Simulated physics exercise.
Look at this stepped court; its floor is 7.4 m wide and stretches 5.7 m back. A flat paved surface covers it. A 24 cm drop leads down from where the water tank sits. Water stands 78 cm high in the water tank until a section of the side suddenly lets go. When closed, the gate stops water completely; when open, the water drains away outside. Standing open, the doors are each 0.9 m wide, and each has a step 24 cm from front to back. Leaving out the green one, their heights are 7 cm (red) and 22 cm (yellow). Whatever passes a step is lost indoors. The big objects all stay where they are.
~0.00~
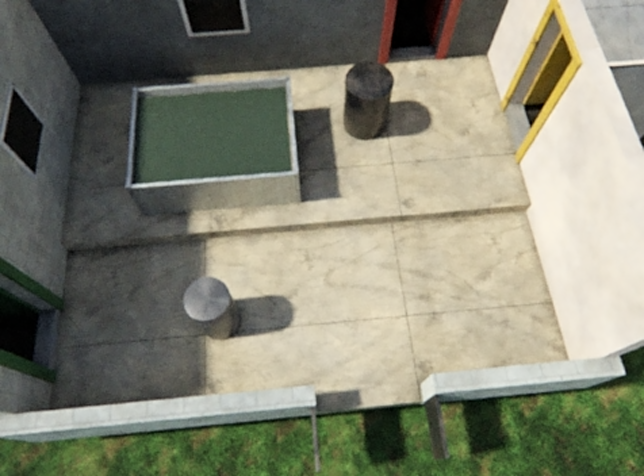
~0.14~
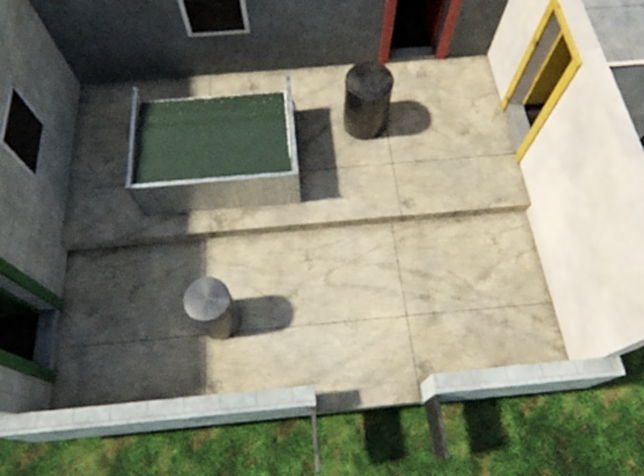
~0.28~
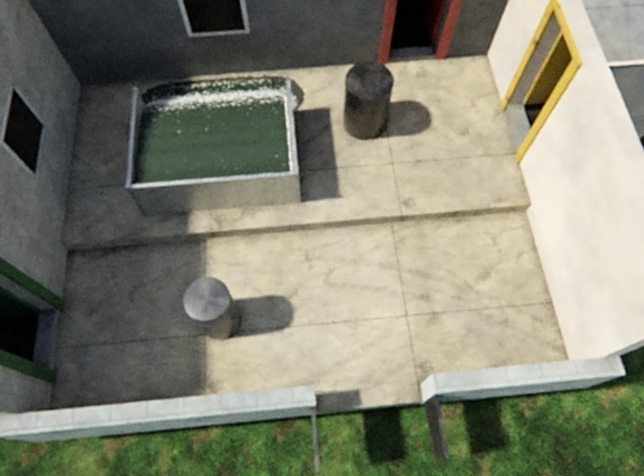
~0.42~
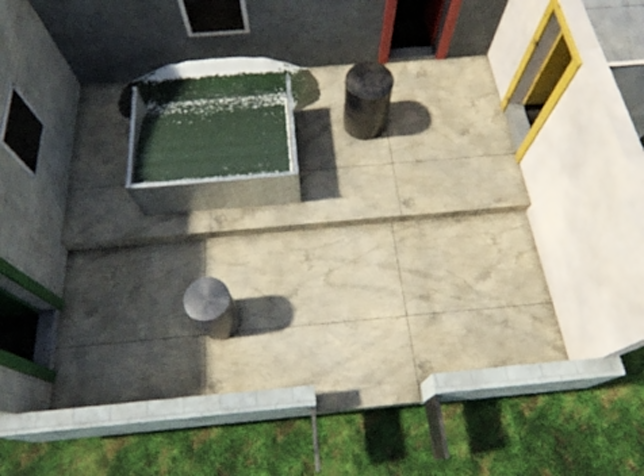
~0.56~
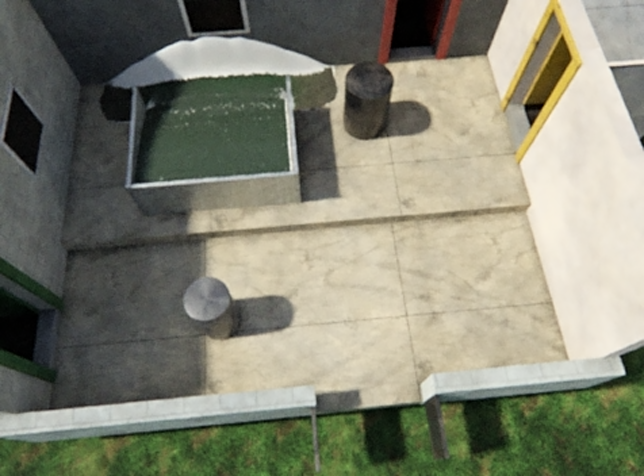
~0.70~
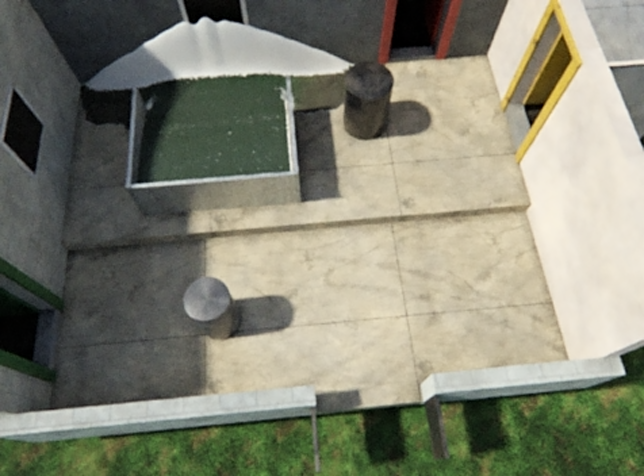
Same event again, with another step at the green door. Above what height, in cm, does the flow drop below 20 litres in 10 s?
About 10 cm.
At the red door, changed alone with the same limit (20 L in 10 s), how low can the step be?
Red door, minimum about 6.5 cm.
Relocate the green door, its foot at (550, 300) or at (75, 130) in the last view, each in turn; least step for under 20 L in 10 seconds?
In turn: About 8.5 cm, about 33 cm.
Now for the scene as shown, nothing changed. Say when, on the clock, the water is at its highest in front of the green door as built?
Peak time: About 6.0 s.
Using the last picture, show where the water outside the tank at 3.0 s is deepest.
Near pixel (469, 60).
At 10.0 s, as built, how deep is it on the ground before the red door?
The depth there is around 6.0 cm.
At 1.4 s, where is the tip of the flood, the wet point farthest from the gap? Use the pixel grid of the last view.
The farthest wet point sits near (460, 61).
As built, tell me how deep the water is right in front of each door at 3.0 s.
The green door has 4 cm, the red door 11 cm and the yellow door 17 cm.
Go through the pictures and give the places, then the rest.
In the first picture, still water, 78 cm deep, in the water tank at (213, 133); the green door at (21, 322) is dry.
In the second picture, the gap is on the far side, the front 0.4 m out at a hidden place; the back of the water tank holds 78 cm.
In the third picture, the front is at (176, 85), 0.8 m from the gap on the far side; 2.0 m2 of floor is wet, 77 cm left at the back.
In the fourth picture, the front is at (136, 83), 1.0 m from the gap on the far side; 2.8 m2 of floor is wet, 69 cm left at the back.
In the fifth picture, the gap is on the far side, the front 1.3 m out at (108, 85); the back of the water tank holds 67 cm.
In the sixth picture, water pours out on the far side and has run 1.6 m, to (85, 86); about 26 cm deep outside, 64 cm at the back; 3.8 m in a straight line remain to the green door at (21, 322).
After 1.4 s water covers 20 % of the floor, deepest (58 cm) near (81, 89); it has not reached the green door.
After 3.0 s water covers 50 % of the floor, deepest (34 cm) near (469, 60); 4 cm at the green door, 0 litres in over its 15 cm step.
After 10.0 s water covers 95 % of the floor, deepest (14 cm) near (388, 324); 10 cm at the green door, 3 litres in over its 15 cm step.
At the green door as built, the water arrived by 2.4 s and peaked near 12 cm at 5.8 s.
With a step of 8 cm, 36 litres would have come in within the 10 s; with 11 cm, 14 litres. So under 20 litres takes about 10 cm.
